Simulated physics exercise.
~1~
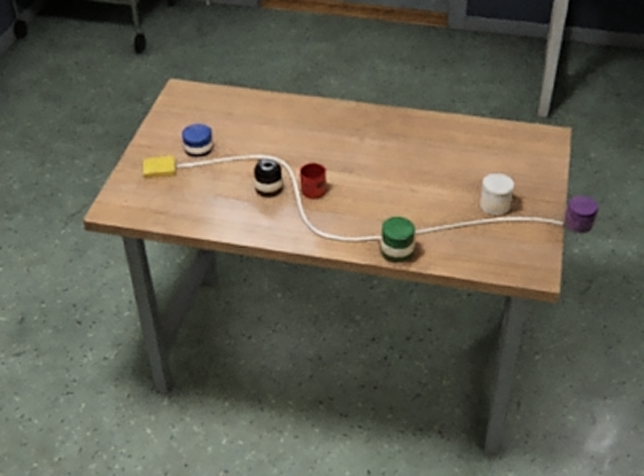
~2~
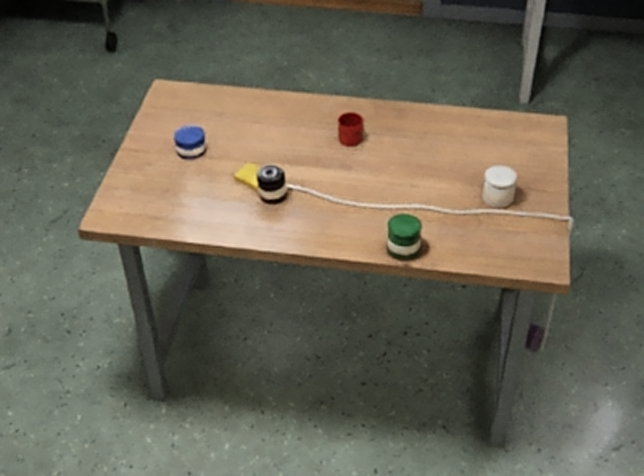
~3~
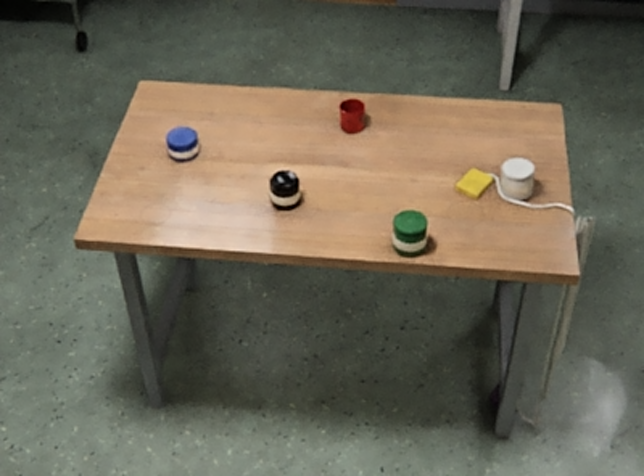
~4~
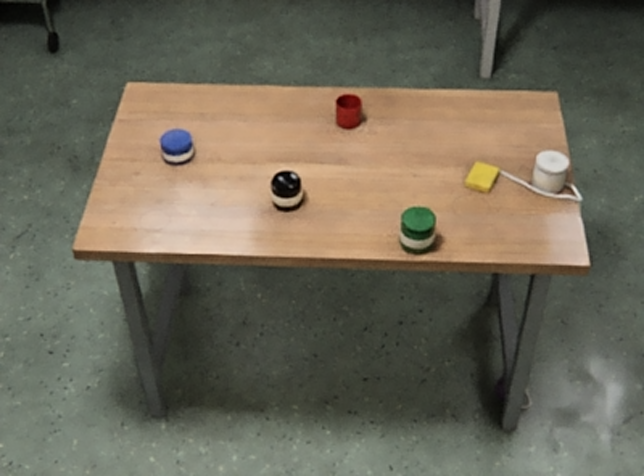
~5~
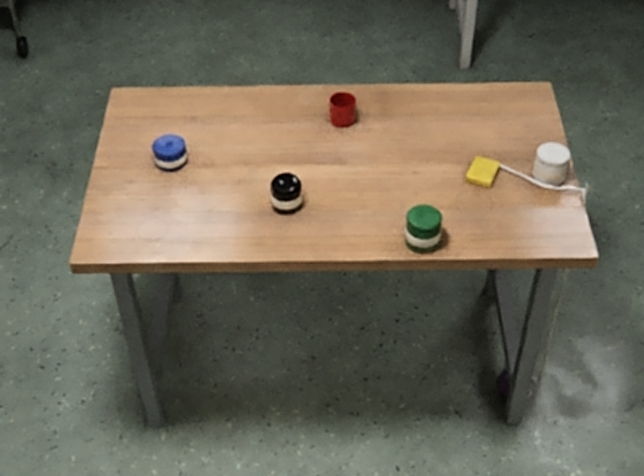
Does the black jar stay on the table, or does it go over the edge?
The black jar stays on the table, having shifted only a little from where it started.
